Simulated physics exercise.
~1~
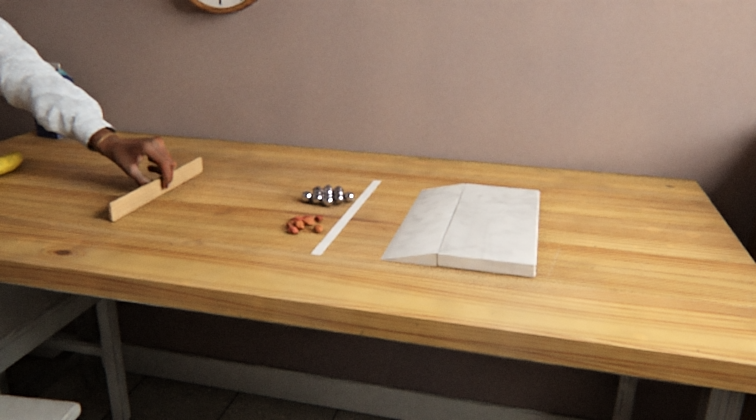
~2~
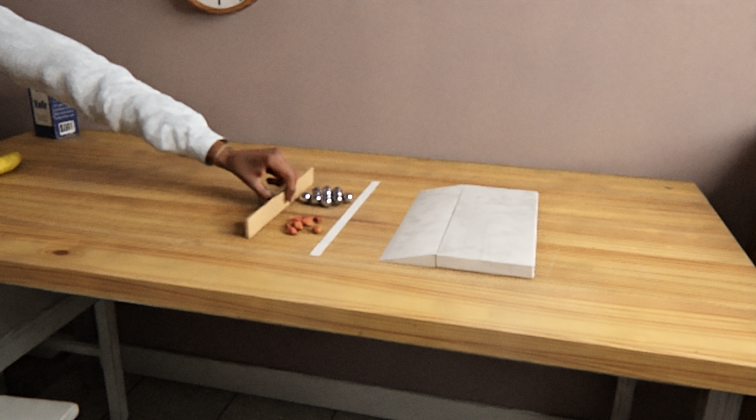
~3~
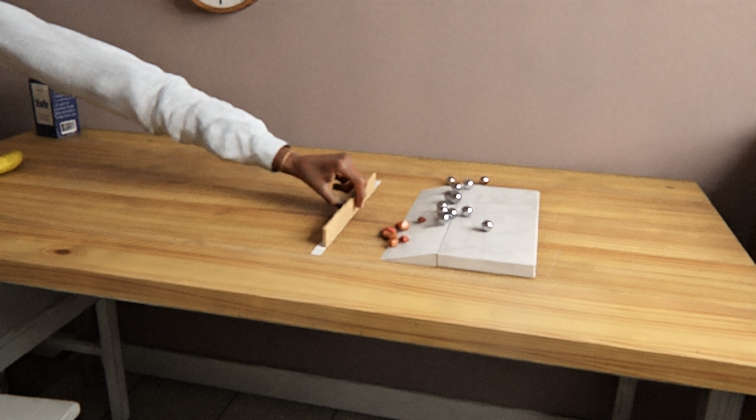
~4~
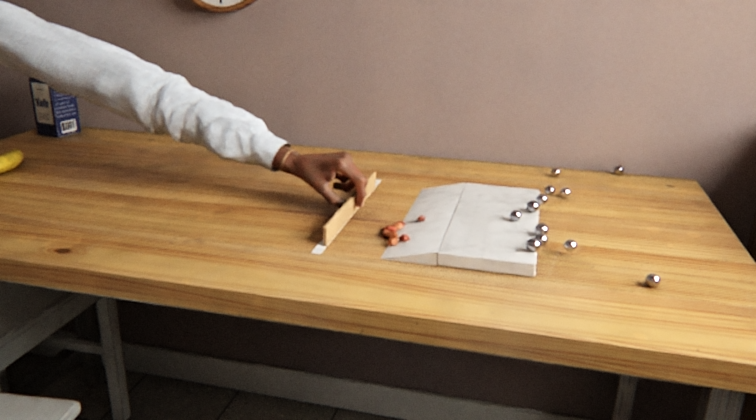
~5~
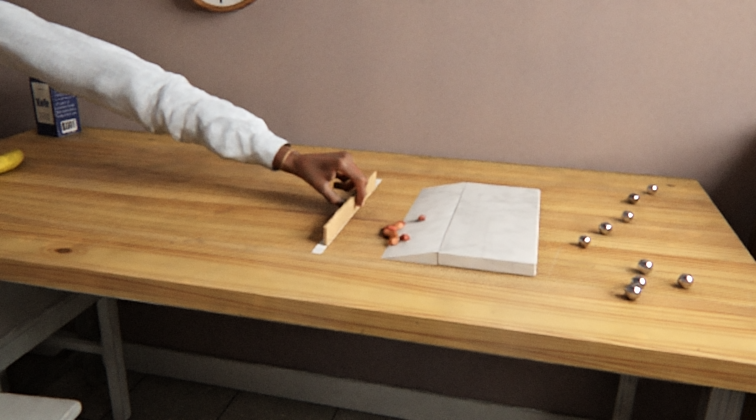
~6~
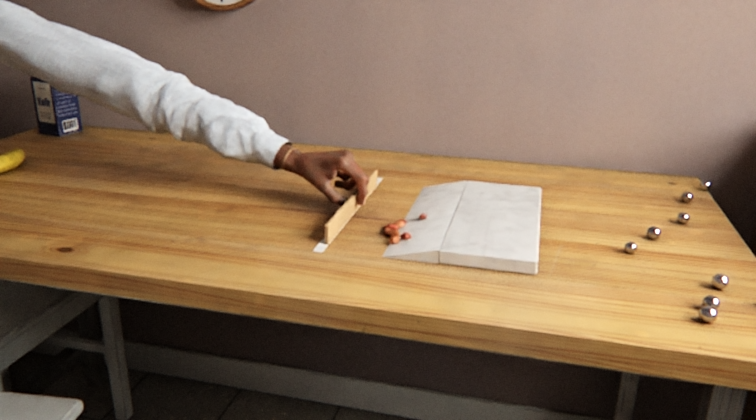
A hand in a white sleeve pushes an upright strip of tan card rightward across a wooden table, seen from slightly above in a gently swaying view. Ahead of it lie shiny silver balls at the back and small reddish-brown pieces in front, just before a white tape line and a low pale ramp. The card sweeps into both groups and stops at the tape. The balls roll on up the ramp and over the top, while the reddish pieces halt around its foot, a few on the slope. Finally, the balls spread towards the table's right end.
